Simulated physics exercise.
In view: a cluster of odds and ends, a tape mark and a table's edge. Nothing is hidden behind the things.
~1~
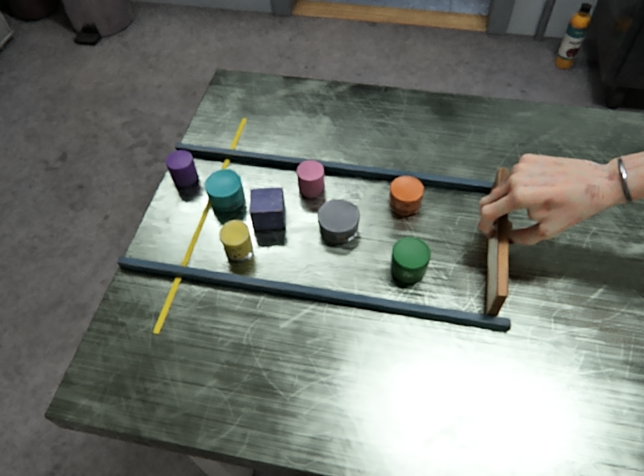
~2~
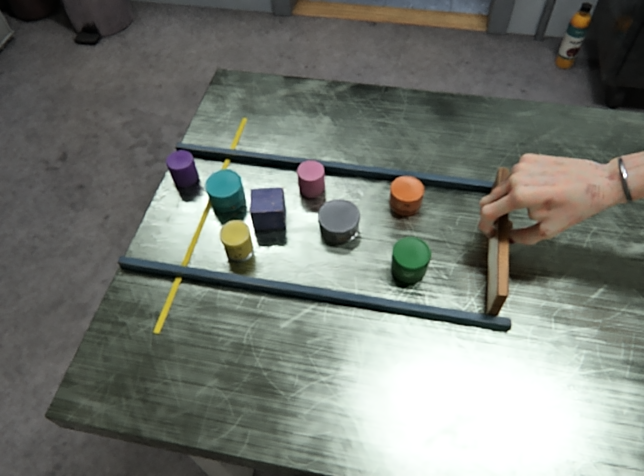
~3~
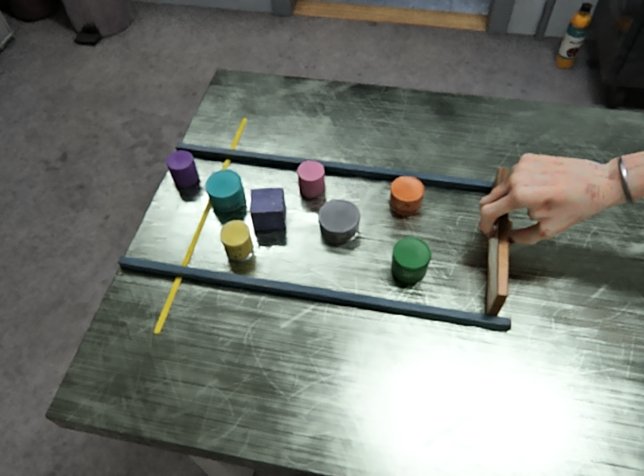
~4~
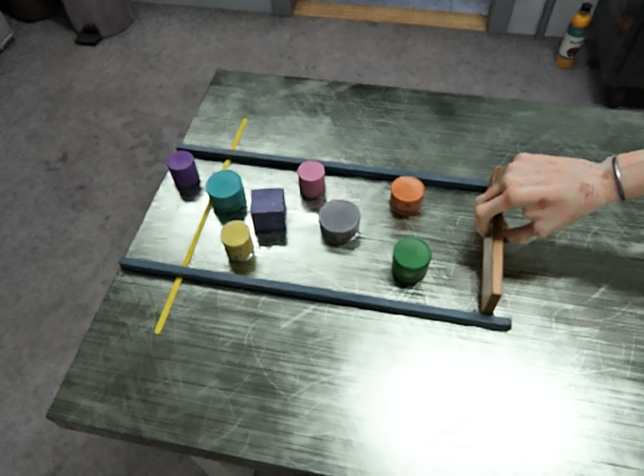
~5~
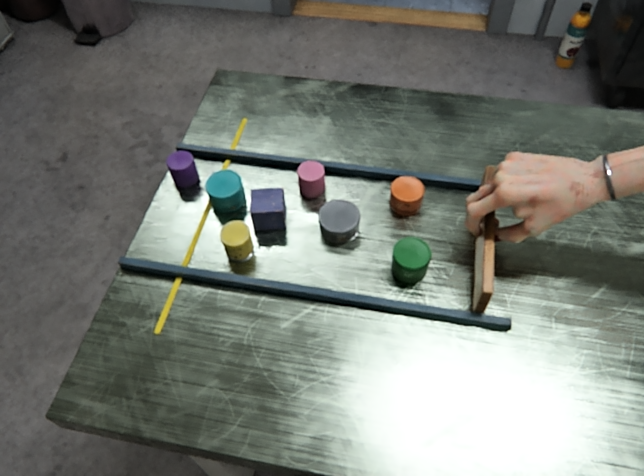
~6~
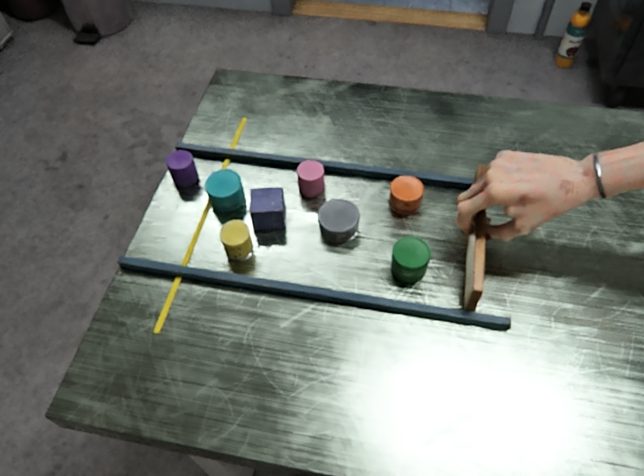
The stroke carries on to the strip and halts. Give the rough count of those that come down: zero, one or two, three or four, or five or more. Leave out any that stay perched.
The number that fall off is one or two.
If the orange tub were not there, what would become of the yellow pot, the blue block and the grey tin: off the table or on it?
The yellow pot survives; the blue block survives; the grey tin remains up.
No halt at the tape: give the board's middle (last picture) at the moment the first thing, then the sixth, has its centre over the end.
Near (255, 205) and (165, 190).
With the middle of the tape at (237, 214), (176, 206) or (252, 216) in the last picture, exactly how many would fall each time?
The counts: 1, 5 and 1.
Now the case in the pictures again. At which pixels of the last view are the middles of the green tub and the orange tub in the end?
First (176, 229), then (204, 169).
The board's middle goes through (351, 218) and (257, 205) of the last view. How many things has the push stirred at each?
3 and 8.
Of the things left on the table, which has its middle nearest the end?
Foremost is the blue block.
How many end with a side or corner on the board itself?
3 of them.
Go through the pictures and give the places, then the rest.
The first picture shows purple lid (182, 169); turquoise tub (225, 191); yellow pot (237, 241); board (498, 239); tape (207, 210).
The second picture shows turquoise tub (226, 191); board (498, 239).
The third picture shows yellow pot (237, 241); green tub (410, 260).
The fourth picture shows purple lid (183, 169); pink lid (312, 180).
The fifth picture shows turquoise tub (226, 191); grey tin (339, 221).
The sixth picture shows purple lid (182, 169); turquoise tub (225, 191); yellow pot (237, 241); board (477, 235); tape (207, 210).
Soon after, none off yet; purple lid at rest near (182, 169); turquoise tub at rest near (225, 191); yellow pot at rest near (237, 241).
After that, none off yet; purple lid tilting a little near (157, 156); turquoise tub displaced well along near (174, 173); yellow pot displaced well along near (182, 236).
In the end, the number that fall off is one or two; gone, turquoise tub and purple lid.
